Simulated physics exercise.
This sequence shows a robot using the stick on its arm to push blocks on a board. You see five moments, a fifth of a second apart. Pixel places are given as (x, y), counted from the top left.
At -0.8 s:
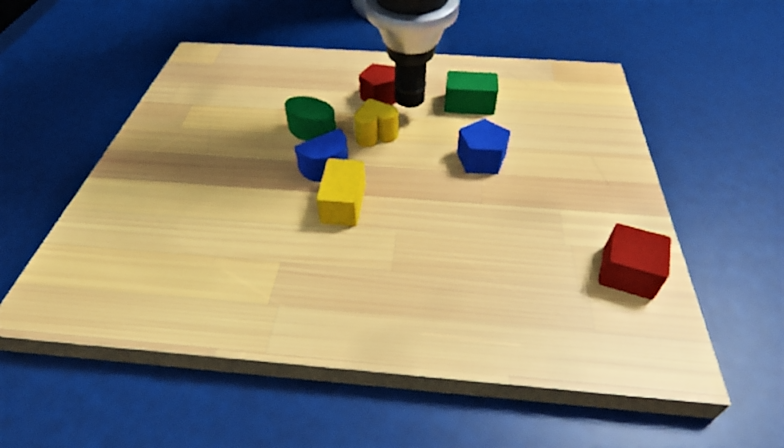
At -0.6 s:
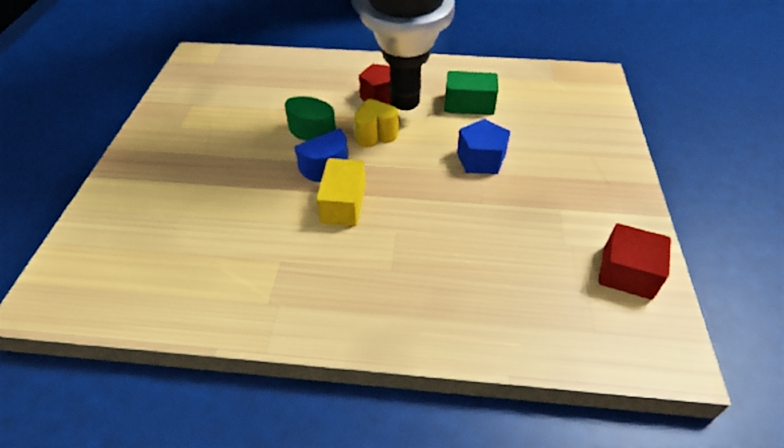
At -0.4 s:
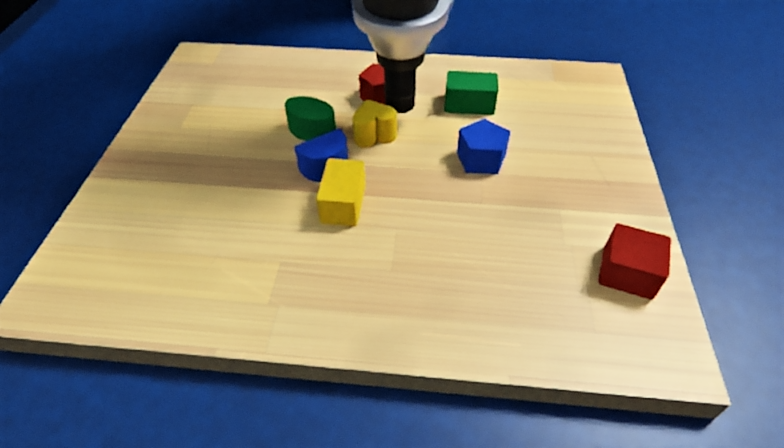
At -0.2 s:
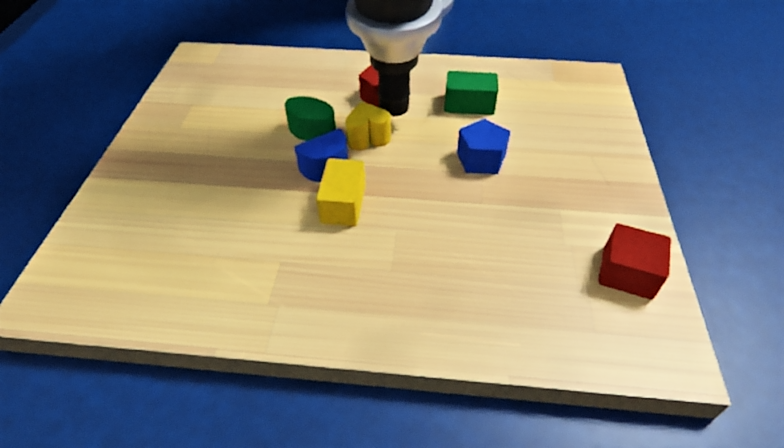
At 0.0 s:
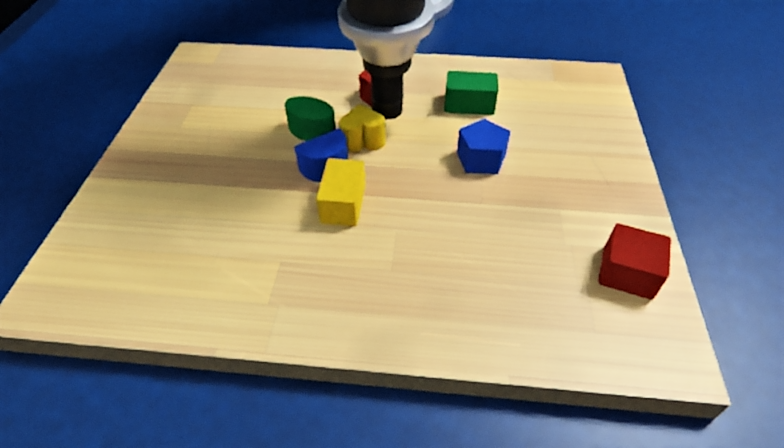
A robot arm moves slightly left and nudges the yellow heart-shaped block a little leftward.
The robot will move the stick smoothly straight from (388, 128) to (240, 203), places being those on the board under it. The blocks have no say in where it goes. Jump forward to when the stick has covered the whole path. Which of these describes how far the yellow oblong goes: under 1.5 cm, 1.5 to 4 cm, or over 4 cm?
The smallest band: Under 1.5 cm.
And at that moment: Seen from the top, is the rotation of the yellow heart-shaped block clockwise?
I expect so.
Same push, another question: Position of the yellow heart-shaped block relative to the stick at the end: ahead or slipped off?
I'd say the yellow heart-shaped block has slipped off and sits beside or behind the stick.
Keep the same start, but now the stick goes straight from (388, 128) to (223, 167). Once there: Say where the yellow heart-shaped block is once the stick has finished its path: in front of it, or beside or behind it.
Slipped off.
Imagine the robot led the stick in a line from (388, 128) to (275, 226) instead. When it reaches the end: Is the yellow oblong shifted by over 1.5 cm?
Final answer: Yes.
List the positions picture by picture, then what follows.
Stick's lower end at (410, 100); green elliptical block at (309, 107); blue half-round block at (324, 144); yellow oblong at (341, 179); yellow heart-shaped block at (375, 111), in the first picture.
Stick at (405, 103); blocks still, in the second picture.
Stick at (400, 106); blocks still, in the third picture.
Stick at (394, 108); yellow heart-shaped block at (367, 114), in the fourth picture.
Stick at (388, 112); green elliptical block at (309, 107); blue half-round block at (324, 144); yellow oblong at (341, 179); yellow heart-shaped block at (362, 117), in the fifth picture.
What follows on the original path. One third of the way, stick at (342, 135); green elliptical block at (300, 106), turned 20° clockwise; blue half-round block at (295, 158), turned 75° anticlockwise; yellow heart-shaped block at (308, 133), turned 35° clockwise.
Two thirds of the way, stick at (290, 160); green elliptical block at (300, 106), turned 20° clockwise; blue half-round block at (262, 173); yellow heart-shaped block at (262, 140), turned 95° clockwise.
At the end, stick at (235, 186); green elliptical block at (300, 106), turned 20° clockwise; blue half-round block at (212, 206), turned 165° anticlockwise; yellow oblong still; yellow heart-shaped block at (253, 142), turned 120° clockwise.
